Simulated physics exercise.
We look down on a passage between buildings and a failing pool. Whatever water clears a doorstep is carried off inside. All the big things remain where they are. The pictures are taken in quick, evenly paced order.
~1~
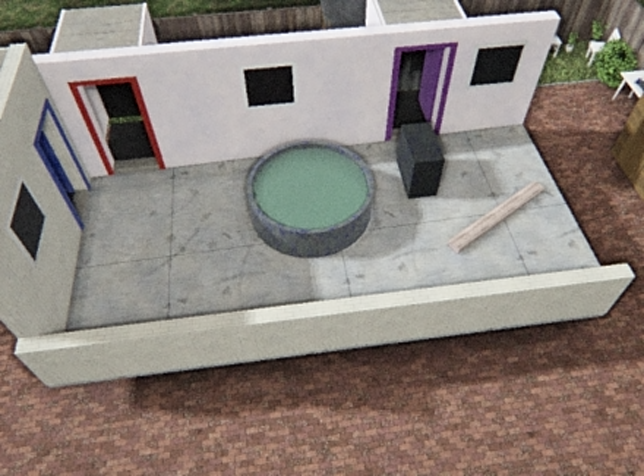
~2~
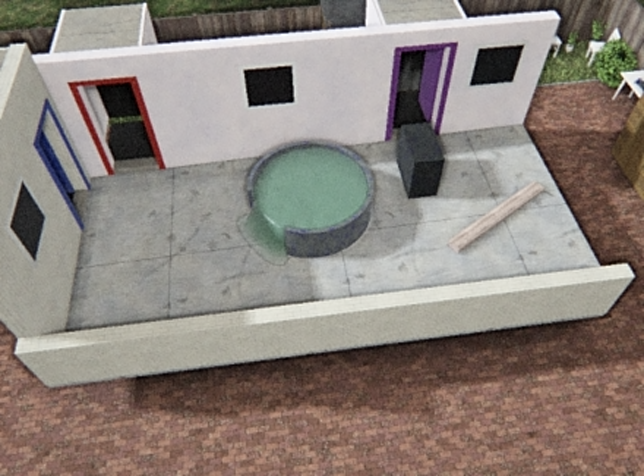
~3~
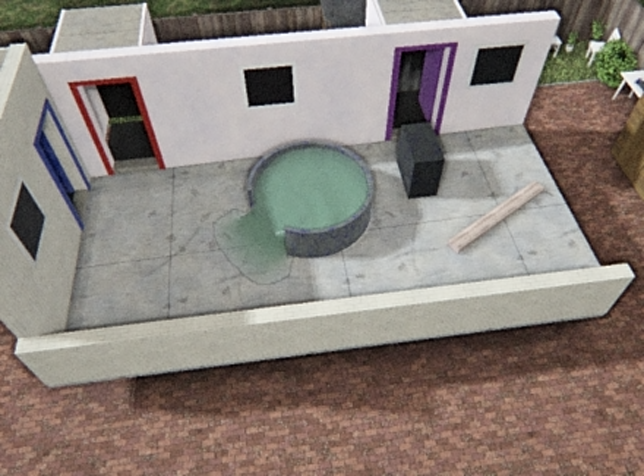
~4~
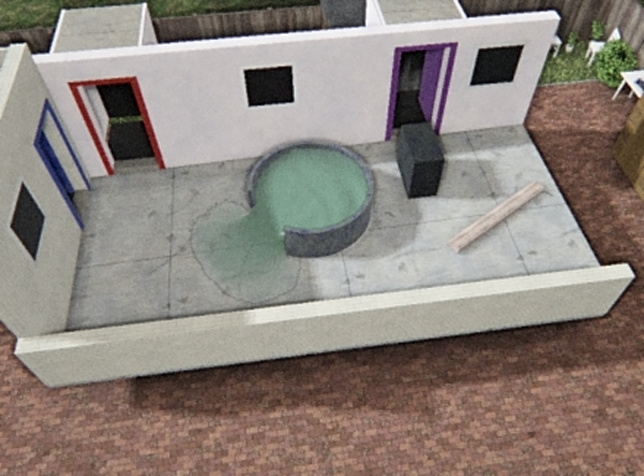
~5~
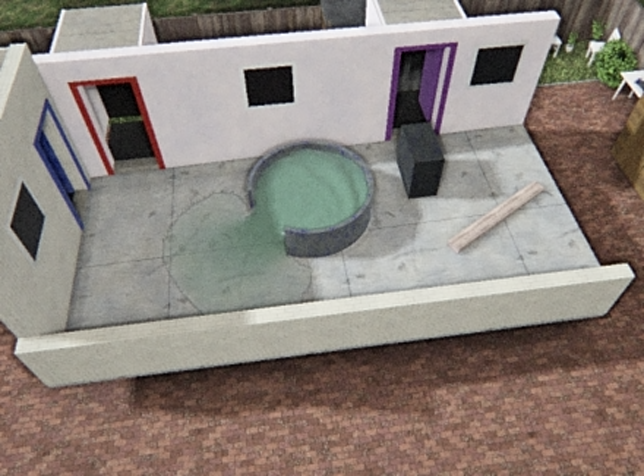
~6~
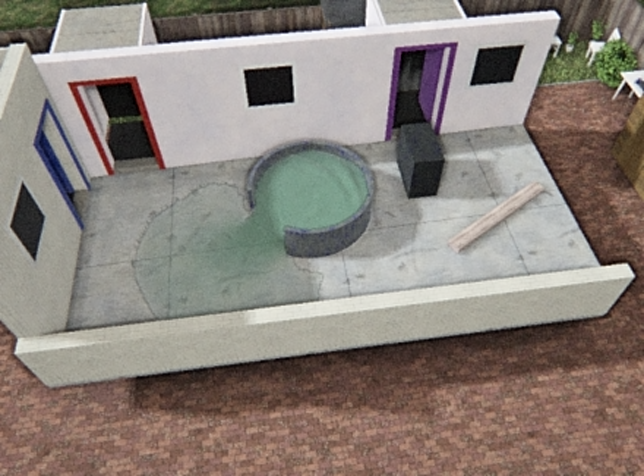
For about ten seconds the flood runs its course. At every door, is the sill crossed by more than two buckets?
My prediction: The blue door will receive over two buckets, the purple door will receive two buckets or fewer, the red door will receive over two buckets.
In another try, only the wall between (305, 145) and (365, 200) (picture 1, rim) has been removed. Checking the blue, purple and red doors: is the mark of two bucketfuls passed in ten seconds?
Well, the blue door overshoots, the purple door overshoots, and the red door comes up short.
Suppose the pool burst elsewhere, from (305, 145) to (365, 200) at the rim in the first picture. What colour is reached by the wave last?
The blue-painted one.
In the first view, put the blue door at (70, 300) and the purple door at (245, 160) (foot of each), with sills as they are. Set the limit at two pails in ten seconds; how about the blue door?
In short: The blue door goes over.
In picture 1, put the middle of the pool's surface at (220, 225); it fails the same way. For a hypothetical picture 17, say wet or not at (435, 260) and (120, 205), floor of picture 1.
I'd say spared for the first and watered for the second.
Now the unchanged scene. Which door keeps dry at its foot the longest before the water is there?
Answer: The purple-painted one.
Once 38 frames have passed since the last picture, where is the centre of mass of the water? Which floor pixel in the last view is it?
At about (189, 242).
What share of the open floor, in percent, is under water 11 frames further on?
Close to 35 %.
A moment on, water covers 30 % of the floor; the blue door not reached, the purple door not reached, the red door not reached.
Next, water covers 35 % of the floor; the blue door under two buckets in, the purple door not reached, the red door wet at the sill, nothing in.
Then, water covers 40 % of the floor; the blue door over two buckets in, the purple door not reached, the red door wet at the sill, nothing in.
Later, water covers 55 % of the floor; the blue door far over two buckets in, the purple door not reached, the red door far over two buckets in.
In the end, water covers 65 % of the floor; the blue door far over two buckets in, the purple door wet at the sill, nothing in, the red door far over two buckets in.
